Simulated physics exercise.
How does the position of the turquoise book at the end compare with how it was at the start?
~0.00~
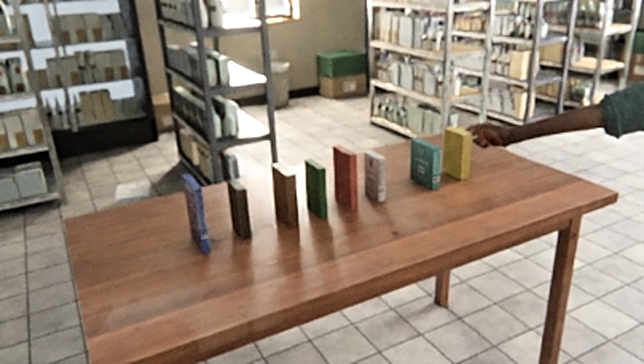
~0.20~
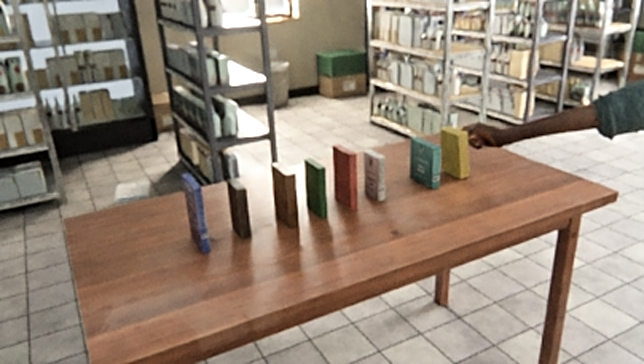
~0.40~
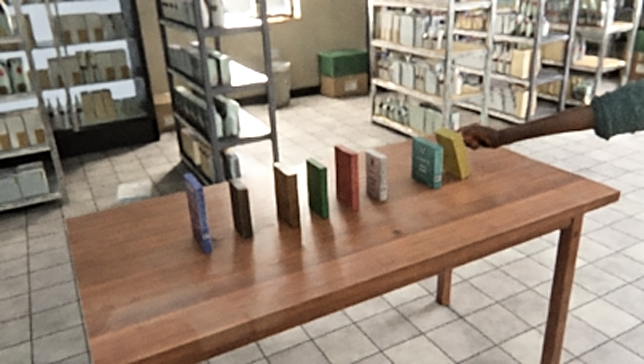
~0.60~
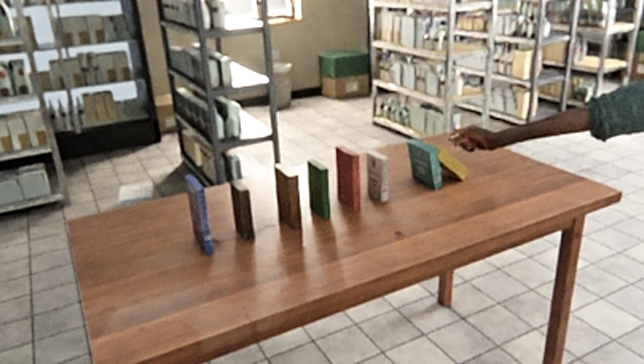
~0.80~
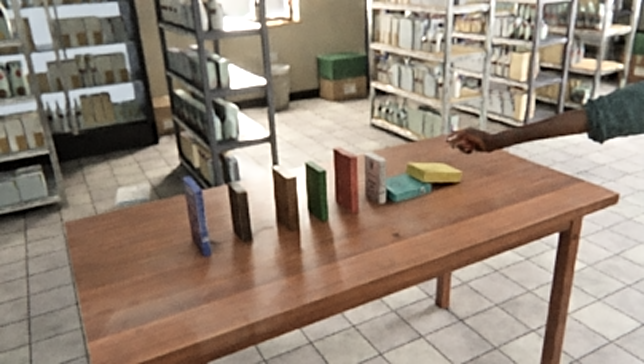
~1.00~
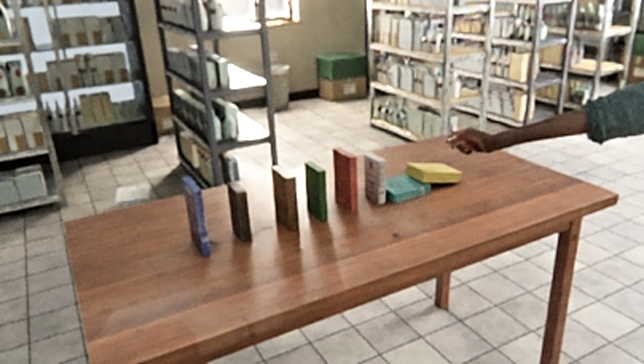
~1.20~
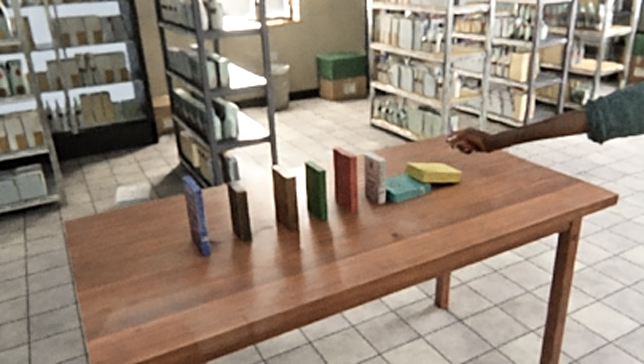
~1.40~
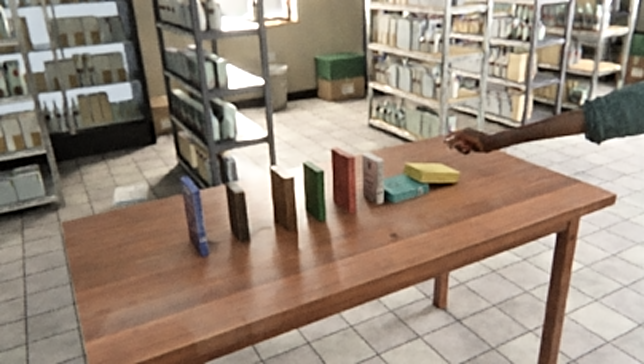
At the start the turquoise book was standing upright on the table, but by the end it was lying on its side.
